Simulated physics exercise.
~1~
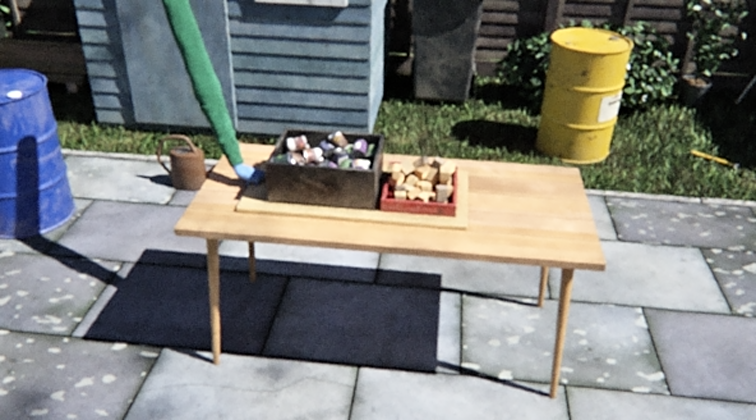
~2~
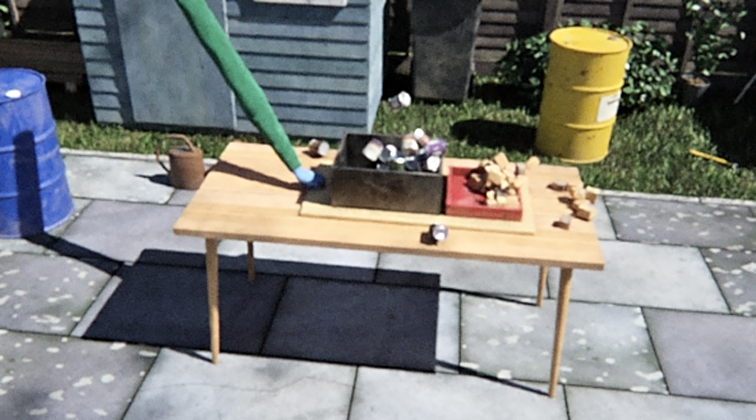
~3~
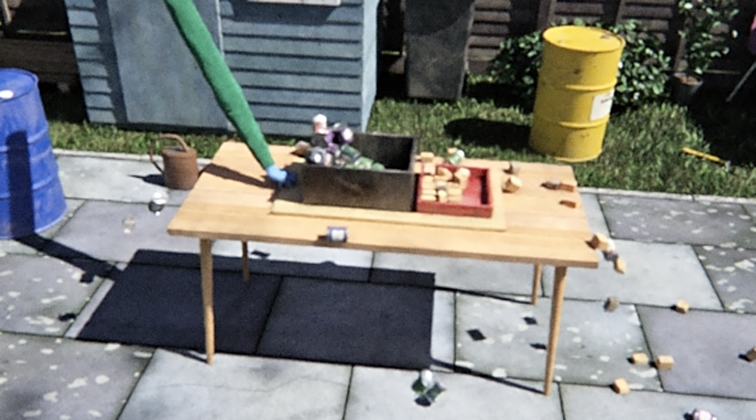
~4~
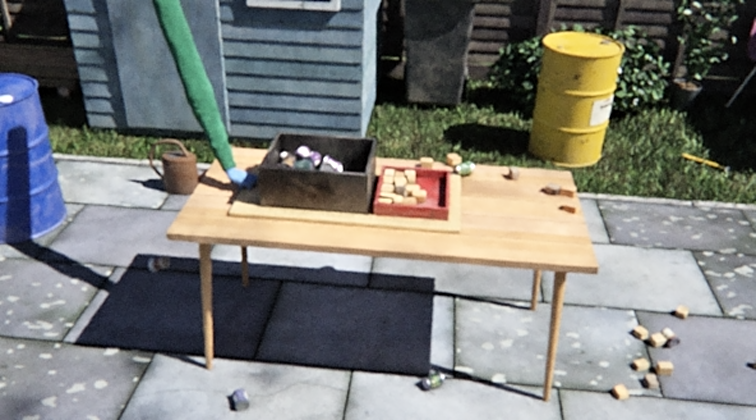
Board with black and red totes sliding right then left on a patio table, tins and wooden blocks spilling onto the paving.
